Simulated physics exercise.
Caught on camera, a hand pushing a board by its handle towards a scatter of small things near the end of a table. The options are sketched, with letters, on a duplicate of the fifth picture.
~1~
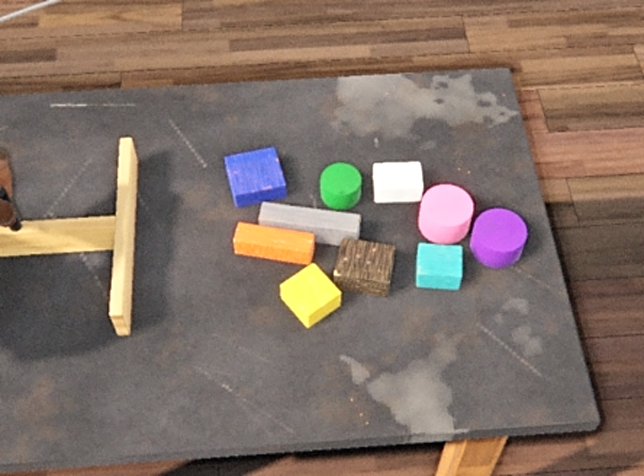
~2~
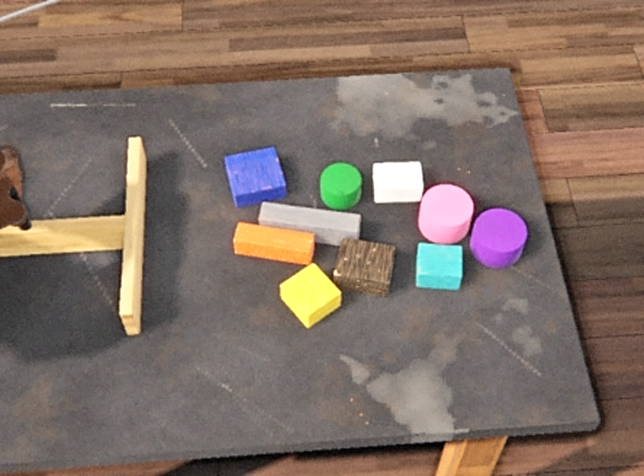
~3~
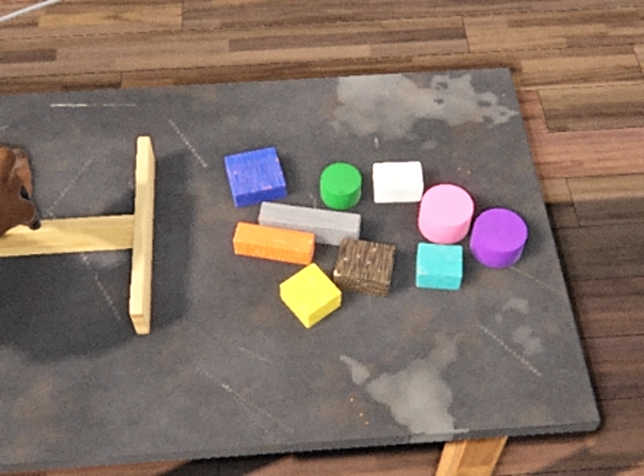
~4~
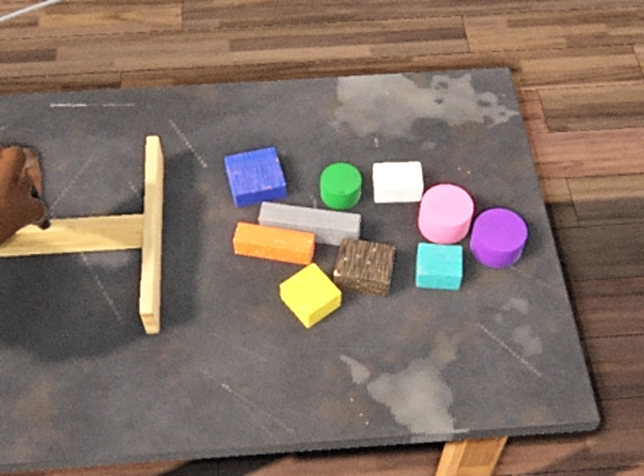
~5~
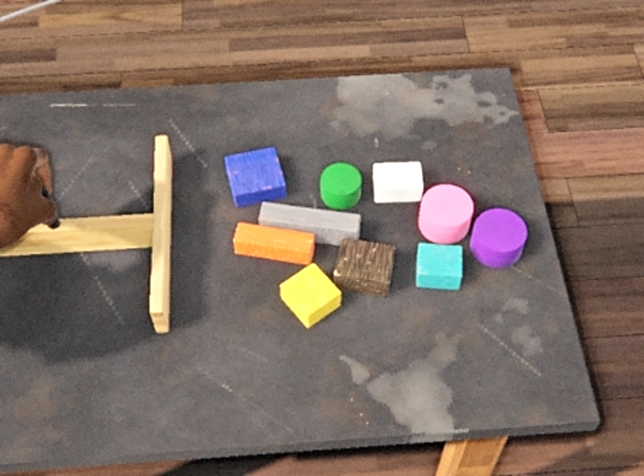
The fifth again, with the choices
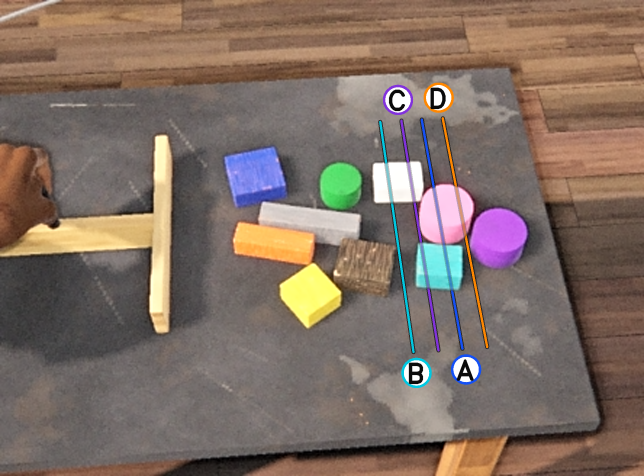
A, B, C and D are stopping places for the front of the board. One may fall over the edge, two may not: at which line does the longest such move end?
No second one falls up to C.
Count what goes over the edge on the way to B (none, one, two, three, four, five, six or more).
In all, none.
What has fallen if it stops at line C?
The purple tin goes over.
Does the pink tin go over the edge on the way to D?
Yes.
On the copy, A at (440, 225); B at (395, 227); C at (418, 226); D at (463, 223).
On C. First, board (253, 212); blue block (284, 178); orange bar (301, 244).
Then, board (346, 207); purple tin (515, 244); pink tin (474, 213).
Finally, board (416, 203); purple tin over the edge; pink tin (543, 209); one fallen.
By contrast, A drops three; B is within the limit but short; D drops three.
